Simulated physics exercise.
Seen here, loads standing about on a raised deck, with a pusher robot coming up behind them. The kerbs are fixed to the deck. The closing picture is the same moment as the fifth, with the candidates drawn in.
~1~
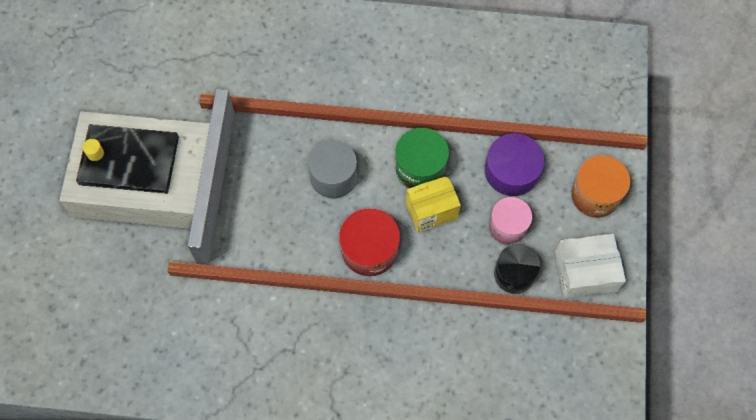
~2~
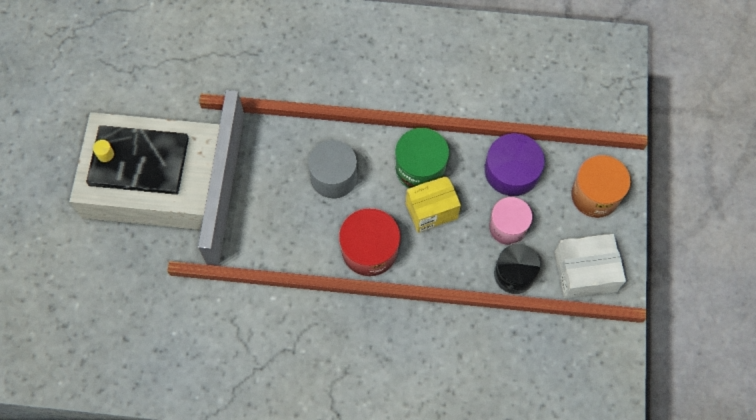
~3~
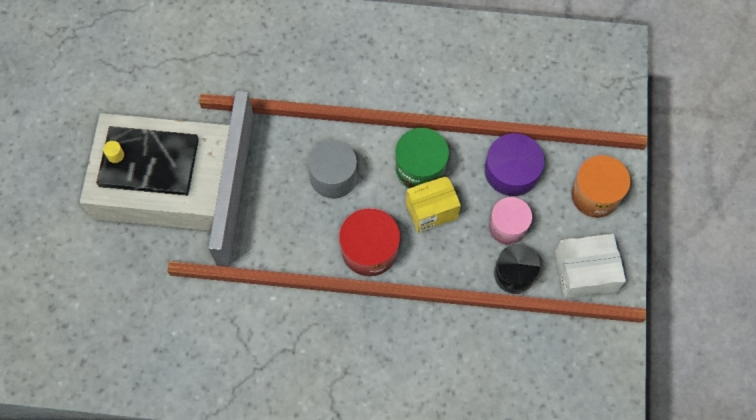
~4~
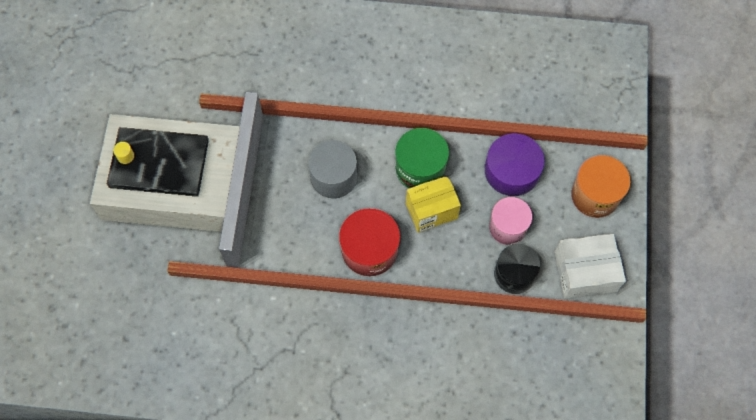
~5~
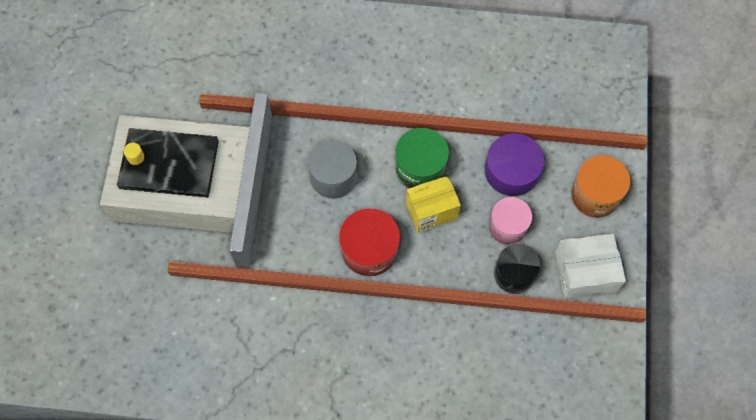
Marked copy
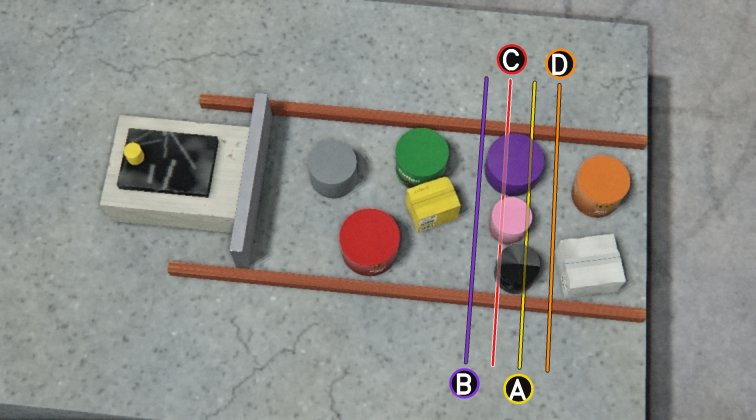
The clip shows a pale pusher robot with a wide grey blade creeping a short way right between two reddish rails on a raised deck, while the coloured containers and boxes ahead of it stay still, untouched.
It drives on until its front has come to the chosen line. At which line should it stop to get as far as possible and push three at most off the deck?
D is the last line within the limit.
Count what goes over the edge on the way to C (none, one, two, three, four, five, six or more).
The count is none.
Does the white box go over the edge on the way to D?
By then, yes.
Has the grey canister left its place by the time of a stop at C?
By then, yes.
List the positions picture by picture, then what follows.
The first frame shows red pail (370, 243); orange pail (600, 187); yellow parcel (432, 204).
The second frame shows robot (145, 160); purple canister (514, 165).
The third frame shows robot (155, 161); grey canister (333, 170).
The fourth frame shows robot (165, 162); black canister (517, 270).
The fifth frame shows robot (175, 163); red pail (370, 243); orange pail (600, 187); yellow parcel (432, 204).
On the copy, A at (528, 217); B at (477, 212); C at (502, 215); D at (554, 220).
On D. First, robot (284, 173); red pail (390, 245); green pail (437, 159).
Then, robot (395, 184); white box (609, 277); orange pail (606, 190).
Finally, robot (481, 192); orange pail over the edge; white box over the edge; three fallen.
By contrast, A is within the limit but short; B is within the limit but short; C is within the limit but short.
